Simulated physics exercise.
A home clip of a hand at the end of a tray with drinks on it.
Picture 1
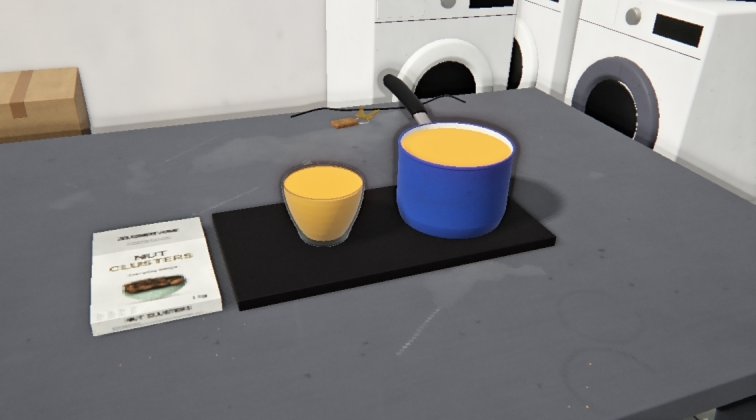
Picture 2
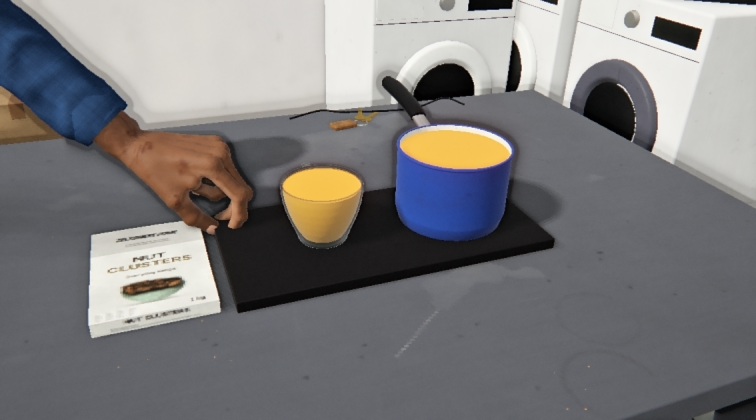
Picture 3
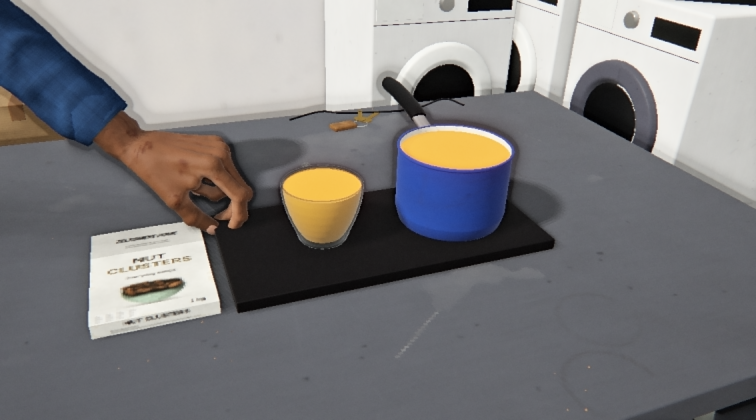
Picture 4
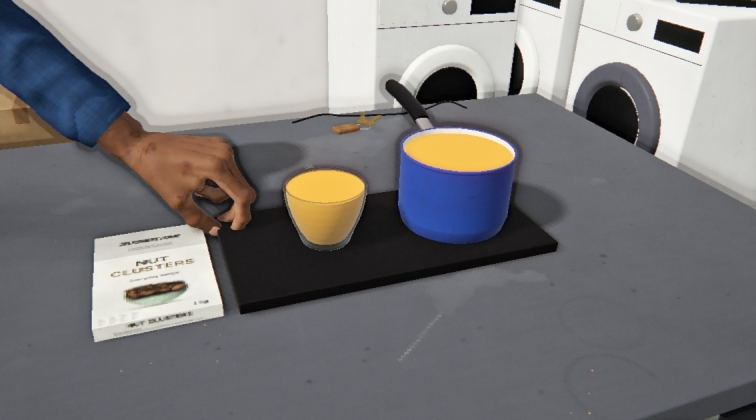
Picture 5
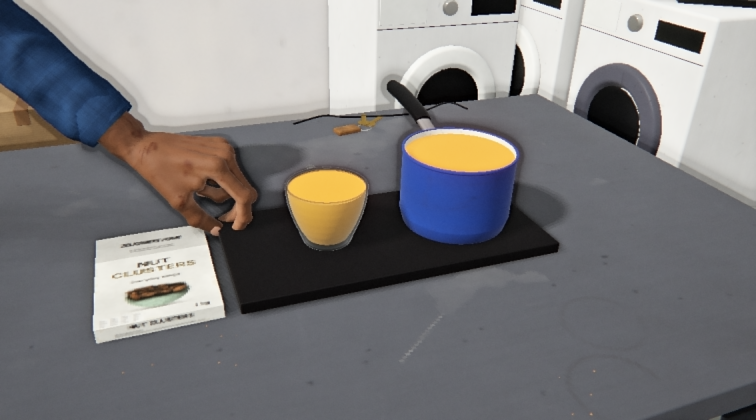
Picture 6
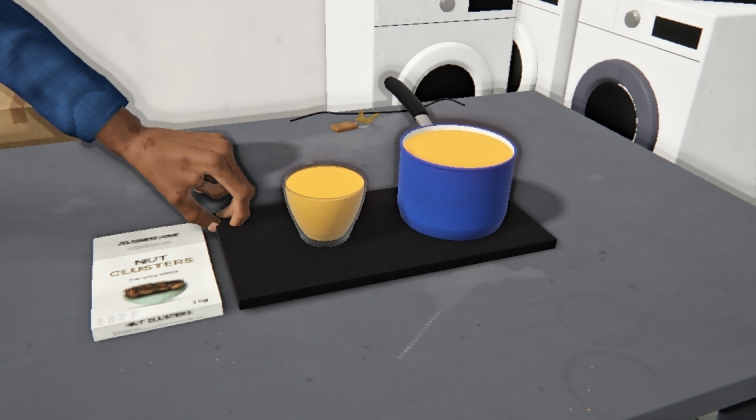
A hand in a blue sleeve comes in from the left and takes hold of the near-left end of a black tray holding a glass cup and a blue saucepan, both nearly full of orange liquid. The tray's end then rises very slightly, barely changing its slope, beside a white packet on the grey table.
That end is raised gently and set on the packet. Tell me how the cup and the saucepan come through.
The cup holds; the saucepan holds.
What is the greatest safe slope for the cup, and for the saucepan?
About 8° and 8°.
Soon after, the tray slopes by about 2°; cup, nothing has left it; saucepan, nothing has left it.
Later, the tray slopes by about 4°; cup, nothing has left it; saucepan, nothing has left it.
In the end, the tray slopes by about 3°, resting on the packet; cup, nothing has left it; saucepan, nothing has left it.
